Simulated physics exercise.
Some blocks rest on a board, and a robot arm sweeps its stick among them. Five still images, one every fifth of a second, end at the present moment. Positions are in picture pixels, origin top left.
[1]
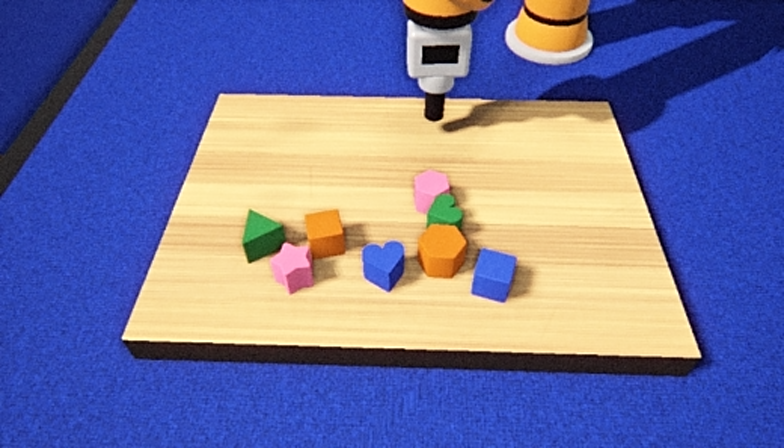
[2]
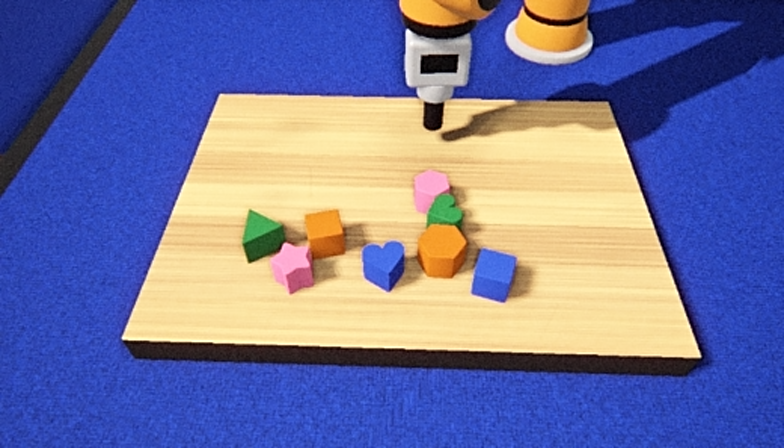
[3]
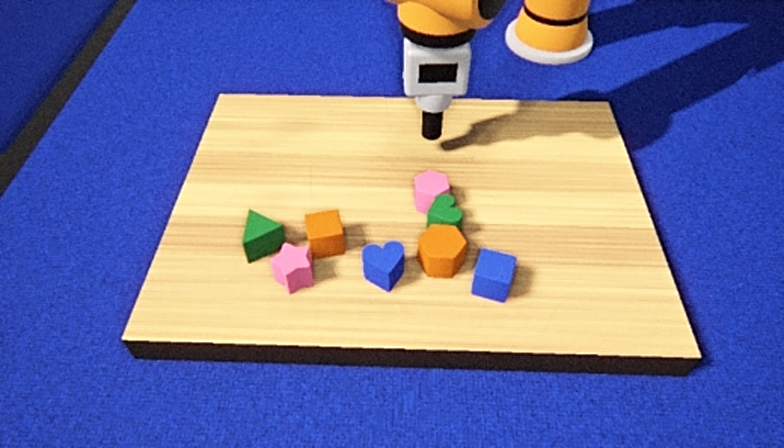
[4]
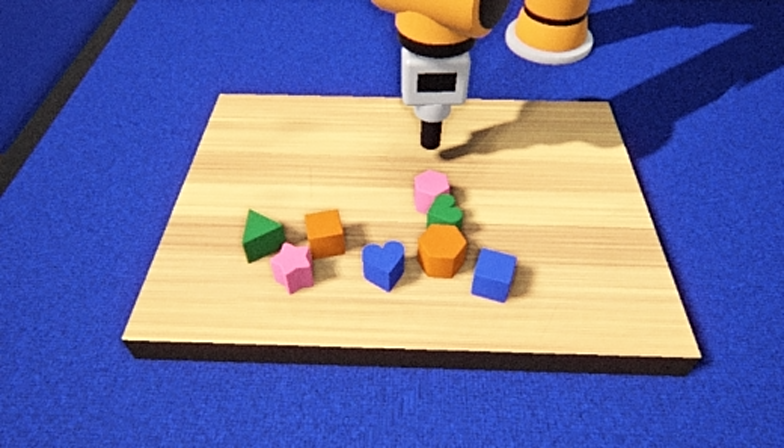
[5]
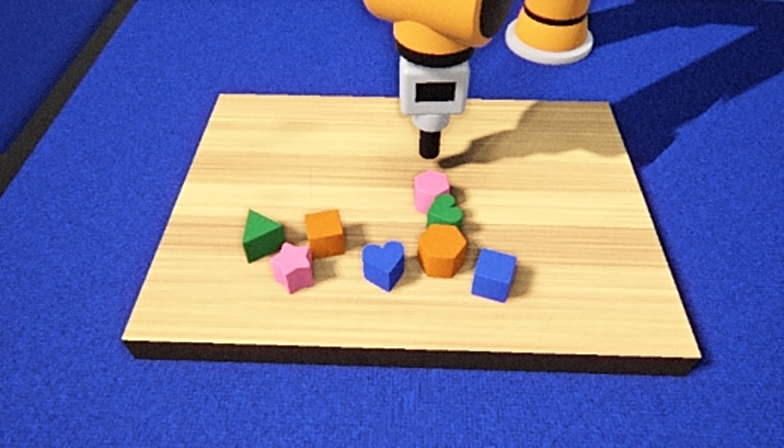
On a wooden board set on a blue surface, a robot arm moves its dark-tipped stick a short way down from near the far edge toward the pink hexagonal block, while all the colored blocks stay still.
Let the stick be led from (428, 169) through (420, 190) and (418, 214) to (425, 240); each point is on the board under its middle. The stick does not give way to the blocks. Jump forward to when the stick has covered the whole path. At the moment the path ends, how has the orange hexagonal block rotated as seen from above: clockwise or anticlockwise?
Bird's-eye view: Clockwise.
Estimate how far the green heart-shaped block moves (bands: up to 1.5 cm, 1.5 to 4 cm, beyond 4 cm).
I reckon it covers more than 4 cm.
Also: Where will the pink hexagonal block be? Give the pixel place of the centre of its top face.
So, by the moment the path ends, you'll find the top centre of the pink hexagonal block at (456, 217).
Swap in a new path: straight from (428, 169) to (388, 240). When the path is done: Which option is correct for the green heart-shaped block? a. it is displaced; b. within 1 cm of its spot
Choice a: It is displaced.
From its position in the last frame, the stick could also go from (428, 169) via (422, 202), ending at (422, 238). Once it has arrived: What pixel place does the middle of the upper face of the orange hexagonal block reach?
The answer is (456, 262).
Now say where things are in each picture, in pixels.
In the first frame, stick's lower end (434, 116); blue heart-shaped block (384, 254); pink hexagonal block (432, 182); orange hexagonal block (443, 240); green heart-shaped block (446, 207).
In the second frame, stick (433, 125); blocks still.
In the third frame, stick (432, 135); blocks still.
In the fourth frame, stick (430, 144); blocks still.
In the fifth frame, stick (429, 153); blue heart-shaped block (384, 254); pink hexagonal block (432, 182); orange hexagonal block (443, 240); green heart-shaped block (446, 207).
What follows on the original path. One third of the way, stick (420, 174); pink hexagonal block (433, 186); green heart-shaped block (448, 211).
Two thirds of the way, stick (419, 198); pink hexagonal block (442, 206), turned 25° anticlockwise; orange hexagonal block (446, 244), turned 20° clockwise; green heart-shaped block (469, 222).
At the end, stick (426, 224); blue heart-shaped block still; pink hexagonal block (456, 217), turned 55° anticlockwise; orange hexagonal block (450, 250), turned 40° clockwise; green heart-shaped block (489, 228).
